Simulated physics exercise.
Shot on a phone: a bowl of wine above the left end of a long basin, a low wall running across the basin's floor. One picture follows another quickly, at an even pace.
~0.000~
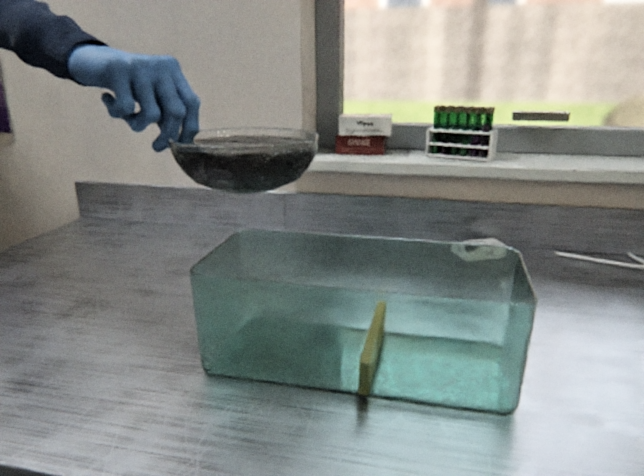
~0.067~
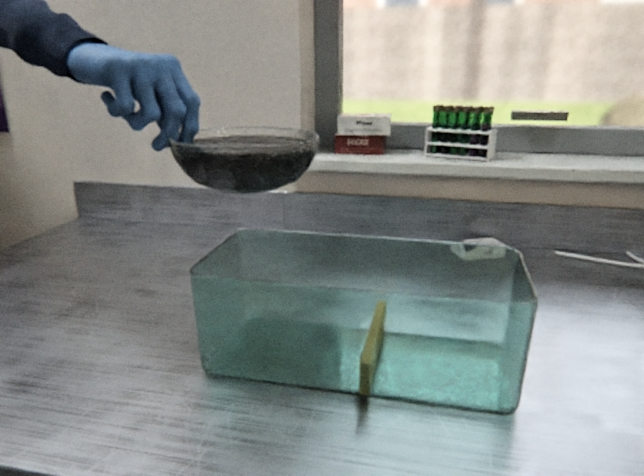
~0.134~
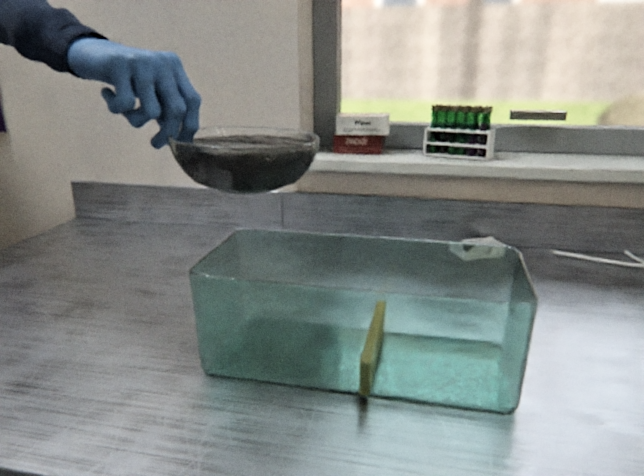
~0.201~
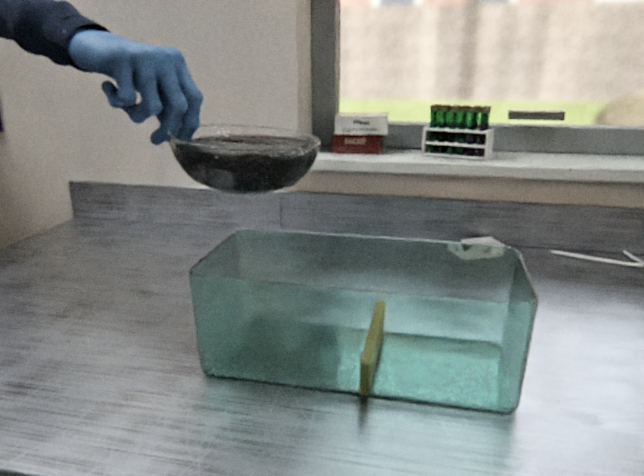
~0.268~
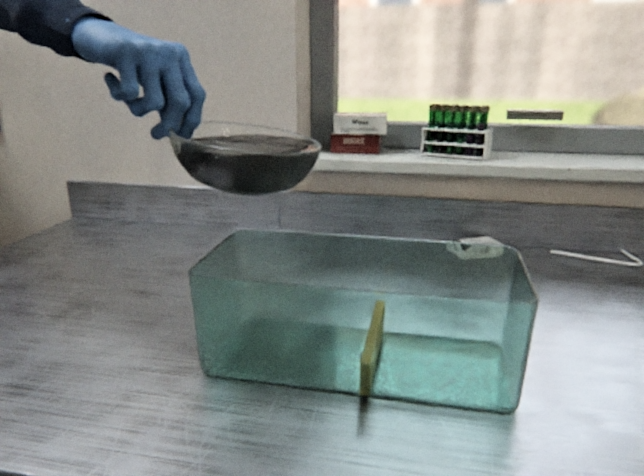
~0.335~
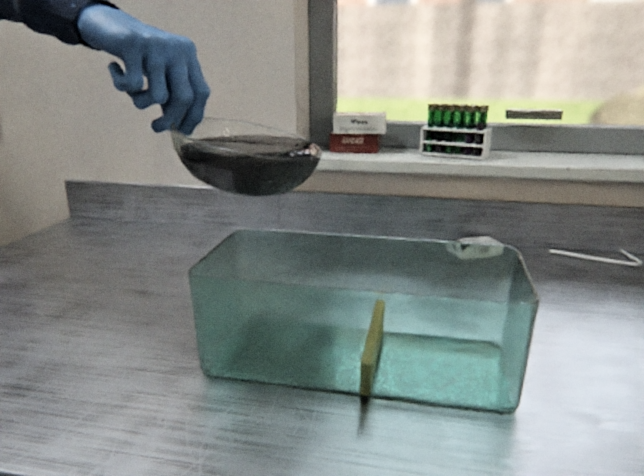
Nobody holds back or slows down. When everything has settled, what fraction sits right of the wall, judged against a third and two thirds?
It settles with between one third and two thirds on the right.
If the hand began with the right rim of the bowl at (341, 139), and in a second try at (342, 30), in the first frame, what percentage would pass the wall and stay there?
You'd get 70 percent from the first and 80 percent from the second.
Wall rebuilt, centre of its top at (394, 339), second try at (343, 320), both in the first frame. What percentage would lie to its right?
In turn some 15 and 80 in a hundred.
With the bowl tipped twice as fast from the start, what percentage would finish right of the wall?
Roughly 30 per cent ends up there.
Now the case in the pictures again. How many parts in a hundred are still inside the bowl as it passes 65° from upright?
It comes to 20 per cent or so.
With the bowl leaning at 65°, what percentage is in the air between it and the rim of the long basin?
Roughly 25 percent.
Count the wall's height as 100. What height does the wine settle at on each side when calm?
Left part: 30 per cent, right part: 30 per cent.
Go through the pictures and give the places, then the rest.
In the first picture, it leans 0°; its right rim is at (316, 140); the wine meets the walls at (185, 142) and (314, 146); the long basin's rim runs from (216, 250) to (527, 274); the wall's top is at (374, 329).
In the second picture, it leans 1°; its right rim is at (316, 141); the wine meets the walls at (184, 142) and (314, 147).
In the third picture, it leans 2°; its right rim is at (317, 143); the wine meets the walls at (185, 141) and (314, 148).
In the fourth picture, it leans 5°; its right rim is at (317, 146); the wine meets the walls at (185, 141) and (315, 149).
In the fifth picture, it leans 8°; its right rim is at (318, 151); the wine meets the walls at (186, 141) and (315, 149).
In the sixth picture, it leans 13°; its right rim is at (319, 157); the wine meets the walls at (189, 142) and (319, 151); 2 per cent is over the edge.
A moment on, the bowl is tipped part way and 21 per cent is still to pour, 24 is left of the wall and 30 right of it.
Next, the bowl is tipped right over and 0 per cent is still to pour, 55 is left of the wall and 44 right of it.
Then the bowl is tipped right over and 0 per cent is still to pour, 55 is left of the wall and 44 right of it.
Later the bowl is tipped right over and 0 per cent is still to pour, 55 is left of the wall and 44 right of it.
At rest 55 per cent lies left of the wall, 44 right of it and 0 outside.
